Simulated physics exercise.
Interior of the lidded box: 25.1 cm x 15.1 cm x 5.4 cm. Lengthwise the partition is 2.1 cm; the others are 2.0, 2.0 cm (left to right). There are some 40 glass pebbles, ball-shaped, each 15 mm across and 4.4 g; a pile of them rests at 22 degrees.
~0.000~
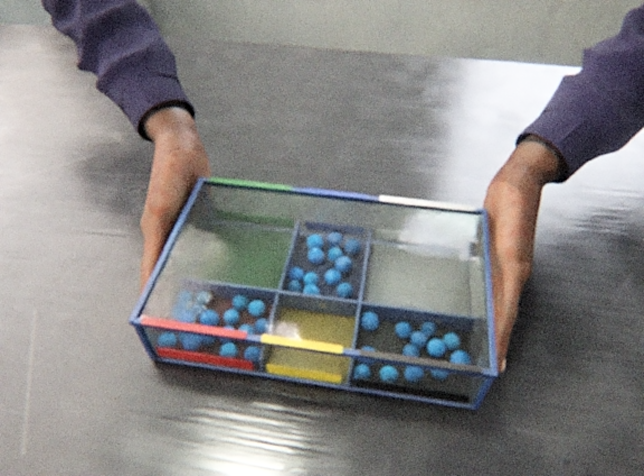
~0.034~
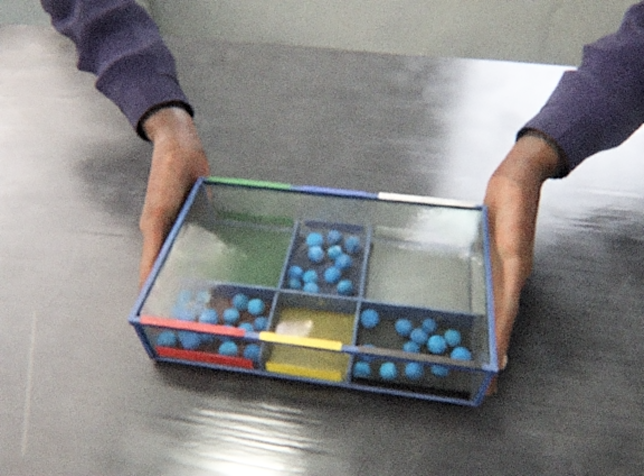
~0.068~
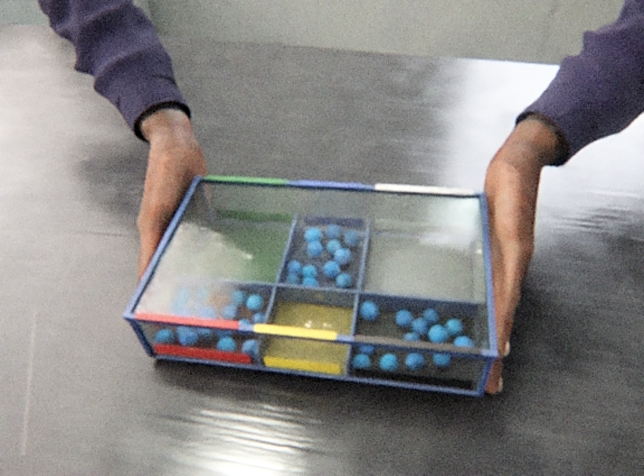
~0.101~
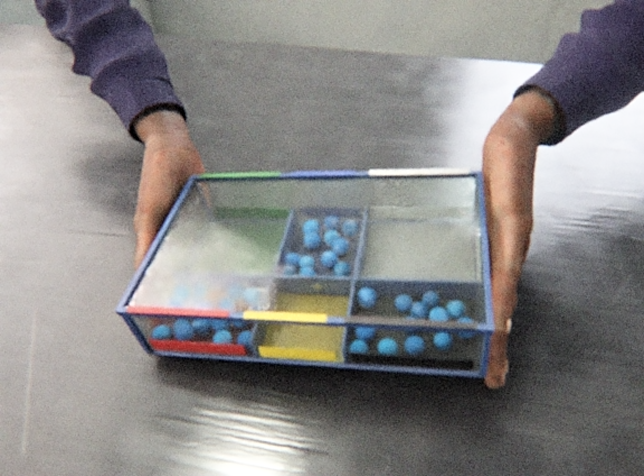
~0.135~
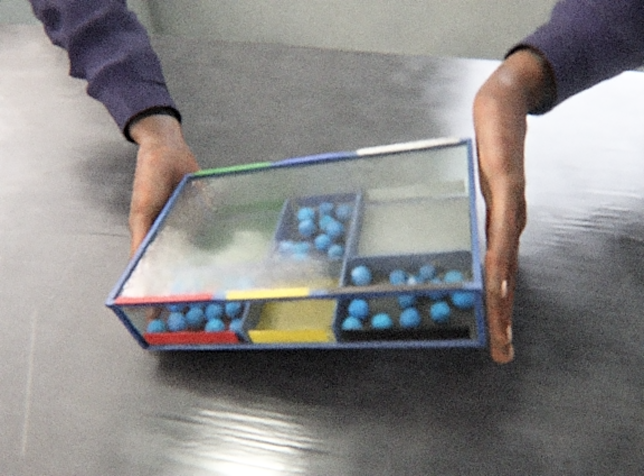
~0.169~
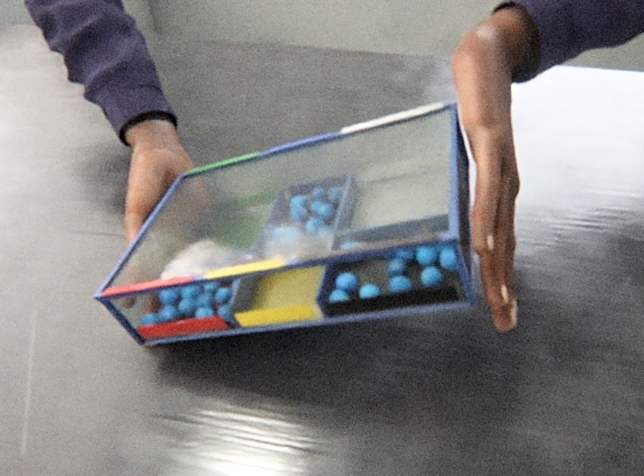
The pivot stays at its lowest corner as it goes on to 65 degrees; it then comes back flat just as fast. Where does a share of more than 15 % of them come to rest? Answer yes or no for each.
Red compartment: Yes, blue compartment: Yes, green compartment: Yes, yellow compartment: No, white compartment: No, black compartment: No.
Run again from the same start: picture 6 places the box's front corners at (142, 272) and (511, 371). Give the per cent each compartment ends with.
Each compartment ends with, in per cent, red 30, blue 30, green 0, yellow 5, white 0 and black 35.
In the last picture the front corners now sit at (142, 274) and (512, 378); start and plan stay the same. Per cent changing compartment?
It comes to around 10 per cent in that case.
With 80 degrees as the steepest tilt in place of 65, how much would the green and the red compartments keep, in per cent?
In per cent, green comes to 45 and red to 40.
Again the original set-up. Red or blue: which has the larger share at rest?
That would be the red compartment.
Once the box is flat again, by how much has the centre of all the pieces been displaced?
About 4.5 cm.
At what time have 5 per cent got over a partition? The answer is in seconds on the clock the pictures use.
Around 0.45 seconds.
After 0.47 s, tilt 62 degrees; red 40 %, blue 30 %, yellow 10 %, white 5 %, black 15 %.
After 0.67 s, tilt 22 degrees; red 45 %, blue 25 %, green 25 %, yellow 5 %, black 5 %.
After 0.98 s, tilt 0 degrees; red 45 %, blue 25 %, green 25 %, yellow 5 %, black 5 %.
At rest (1.9 s), red 45 %, blue 25 %, green 25 %, yellow 5 %, white 0 %, black 5 %.
